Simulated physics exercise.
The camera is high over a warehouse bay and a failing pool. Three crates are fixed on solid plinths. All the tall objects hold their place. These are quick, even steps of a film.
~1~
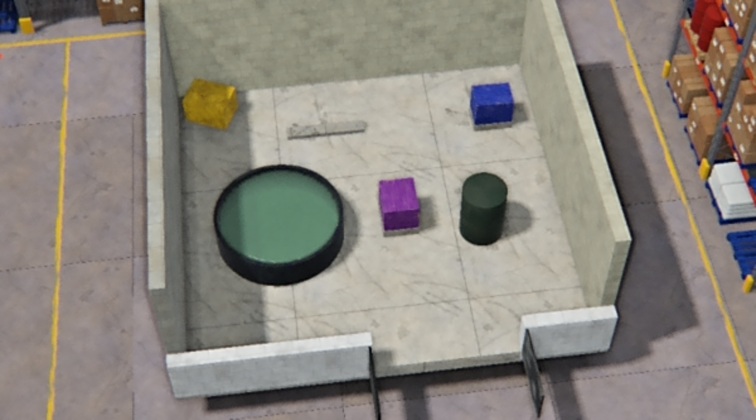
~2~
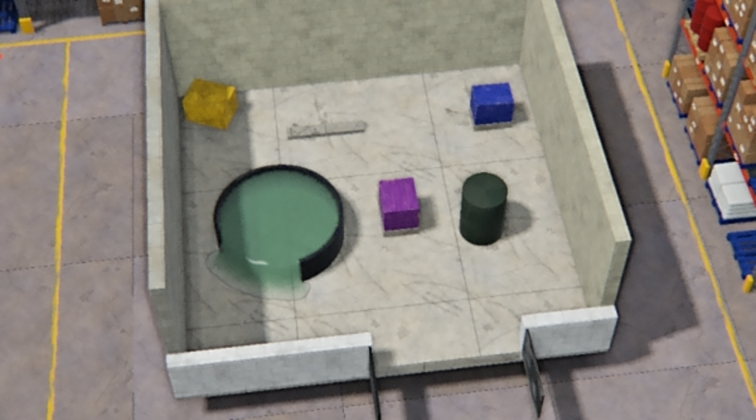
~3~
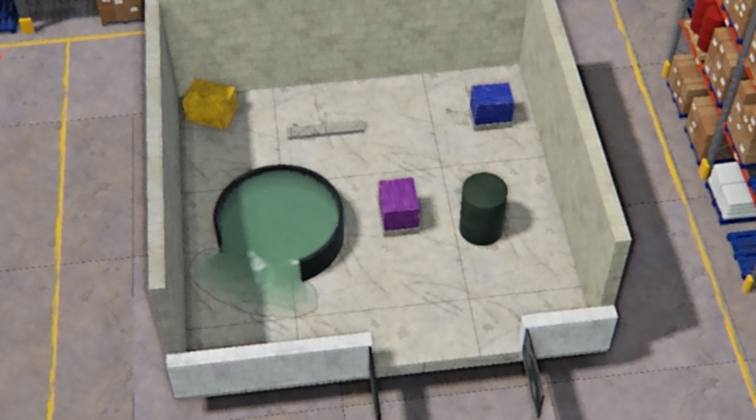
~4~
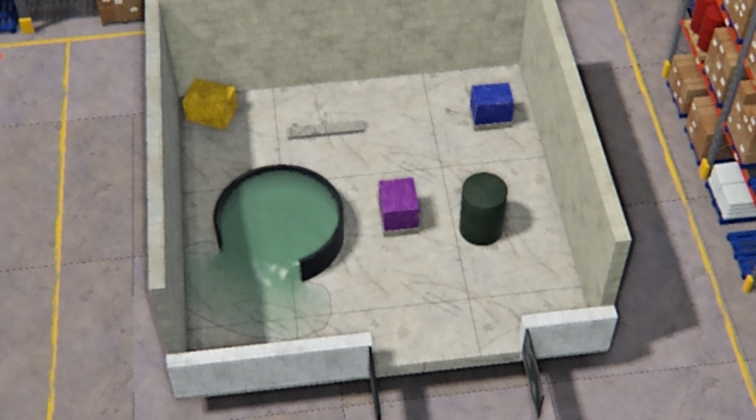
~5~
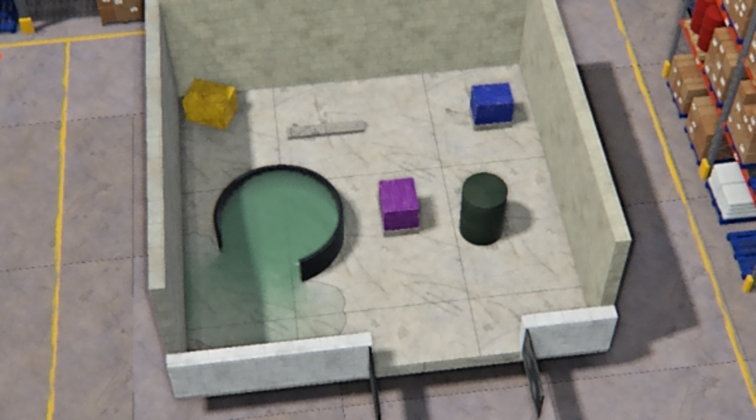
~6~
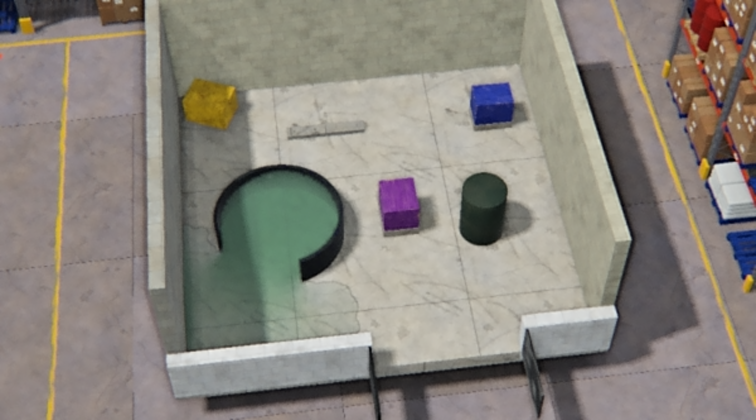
Green water pours from a gap in the round pool and spreads across the pale floor.
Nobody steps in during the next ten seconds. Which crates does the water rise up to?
The yellow crate gets wet; the blue crate stays dry; the purple crate stays dry.
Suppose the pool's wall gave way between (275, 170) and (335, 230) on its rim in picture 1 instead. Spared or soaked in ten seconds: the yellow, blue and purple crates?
Then: Yellow is topped; blue takes water; purple takes water.
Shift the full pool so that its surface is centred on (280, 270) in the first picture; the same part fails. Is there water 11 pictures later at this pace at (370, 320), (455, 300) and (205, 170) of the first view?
One after the other: Awash, covered, dry.
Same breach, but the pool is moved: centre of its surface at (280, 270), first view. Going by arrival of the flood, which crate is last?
That is the one in blue.
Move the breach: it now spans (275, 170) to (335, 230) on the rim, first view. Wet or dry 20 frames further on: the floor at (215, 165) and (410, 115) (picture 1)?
One after the other: Free of water, awash.
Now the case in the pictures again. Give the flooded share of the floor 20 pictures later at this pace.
About 40 per cent.
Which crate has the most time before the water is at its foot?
It is the one in blue.
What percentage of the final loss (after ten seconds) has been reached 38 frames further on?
Roughly 50 per cent.
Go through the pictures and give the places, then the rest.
In the first frame, still water in the round pool at (279, 217).
In the second frame, water pours out at (253, 274) and has run to (304, 291).
In the third frame, the front is at (313, 305), out from the gap at (254, 275).
In the fourth frame, water pours out at (254, 276) and has run to (321, 321).
In the fifth frame, the front is at a hidden place, out from the gap at (254, 276).
In the sixth frame, water pours out at (254, 276) and has run to a hidden place.
A moment on, water covers 15 % of the floor; the yellow crate not reached, the blue crate not reached, the purple crate not reached.
Next, water covers 20 % of the floor; the yellow crate not reached, the blue crate not reached, the purple crate not reached.
Then, water covers 40 % of the floor; the yellow crate water round its plinth, the blue crate not reached, the purple crate water round its plinth.
Later, water covers 65 % of the floor; the yellow crate water round its plinth, the blue crate water round its plinth, the purple crate water round its plinth.
In the end, water covers 95 % of the floor; the yellow crate was topped, the blue crate stayed above the water, the purple crate stayed above the water.
